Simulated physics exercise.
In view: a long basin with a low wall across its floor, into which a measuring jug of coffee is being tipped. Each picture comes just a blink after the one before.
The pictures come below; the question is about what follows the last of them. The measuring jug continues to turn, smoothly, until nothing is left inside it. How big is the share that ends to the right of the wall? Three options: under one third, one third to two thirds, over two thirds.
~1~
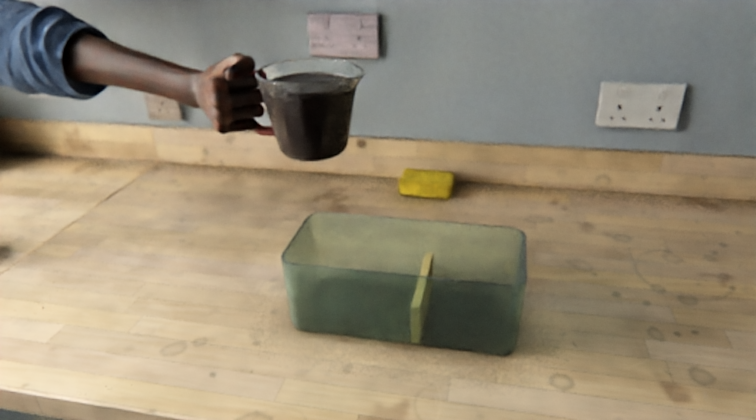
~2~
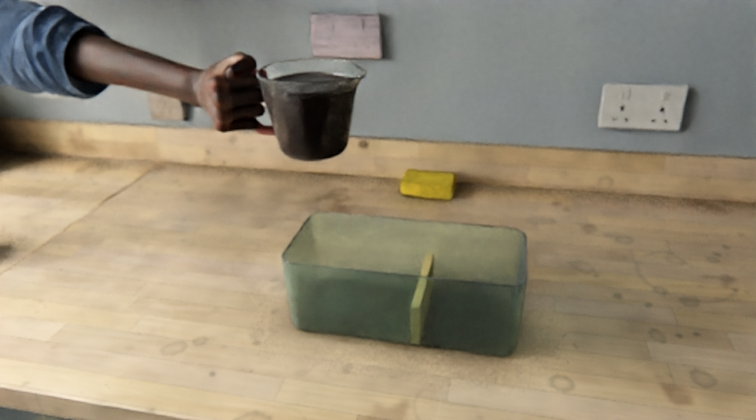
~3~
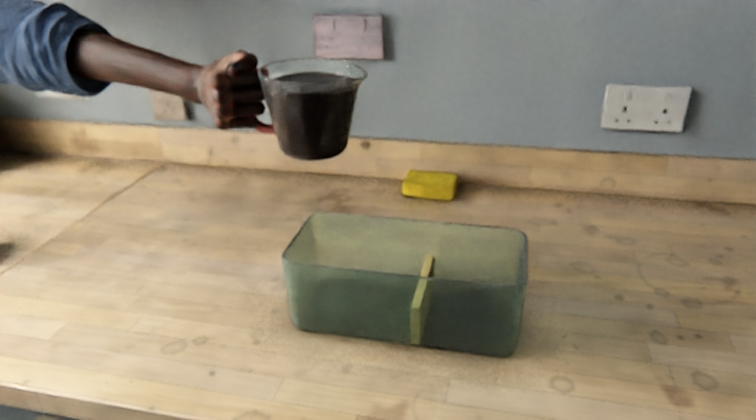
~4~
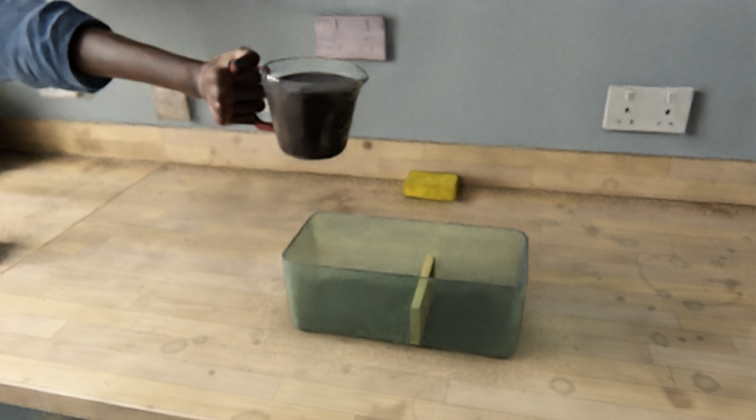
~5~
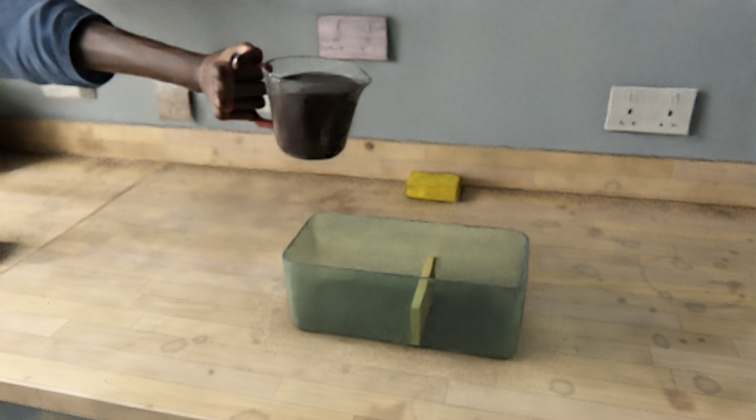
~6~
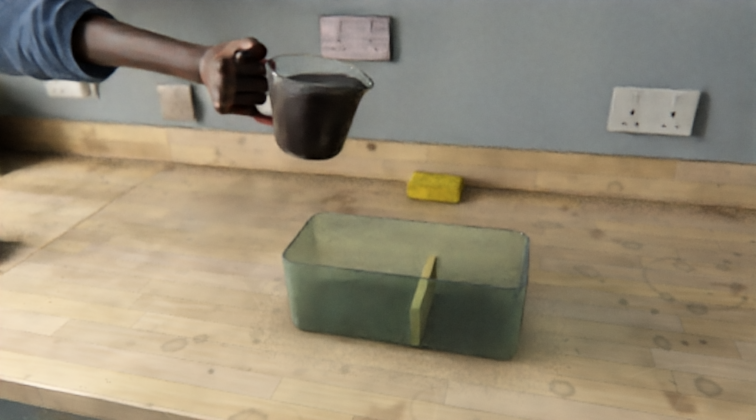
Answer: One third to two thirds.
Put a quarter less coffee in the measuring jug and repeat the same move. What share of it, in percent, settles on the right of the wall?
My estimate is about 40 percent.
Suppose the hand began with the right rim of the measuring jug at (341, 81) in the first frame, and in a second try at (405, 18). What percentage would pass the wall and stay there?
First about 10, then 95 per cent.
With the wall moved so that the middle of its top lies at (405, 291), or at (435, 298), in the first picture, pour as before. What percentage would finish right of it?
First try: Roughly 80 per cent; second try: 40 per cent.
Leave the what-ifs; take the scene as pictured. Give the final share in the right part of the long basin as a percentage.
I'd put it at about 55 per cent.
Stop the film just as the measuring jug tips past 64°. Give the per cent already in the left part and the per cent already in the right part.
The left part holds close to 5 per cent, the right part close to 5.
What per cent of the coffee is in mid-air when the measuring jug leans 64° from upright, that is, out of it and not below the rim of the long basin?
Around 25 %.
A moment on, the measuring jug is tipped part way and 66 per cent is still to pour, 3 is left of the wall and 7 right of it.
Next, the measuring jug is tipped right over and 9 per cent is still to pour, 20 is left of the wall and 55 right of it.
Then the measuring jug is tipped right over and 0 per cent is still to pour, 42 is left of the wall and 57 right of it.
Later the measuring jug is tipped right over and 0 per cent is still to pour, 42 is left of the wall and 57 right of it.
At rest 42 per cent lies left of the wall, 57 right of it and 1 outside.
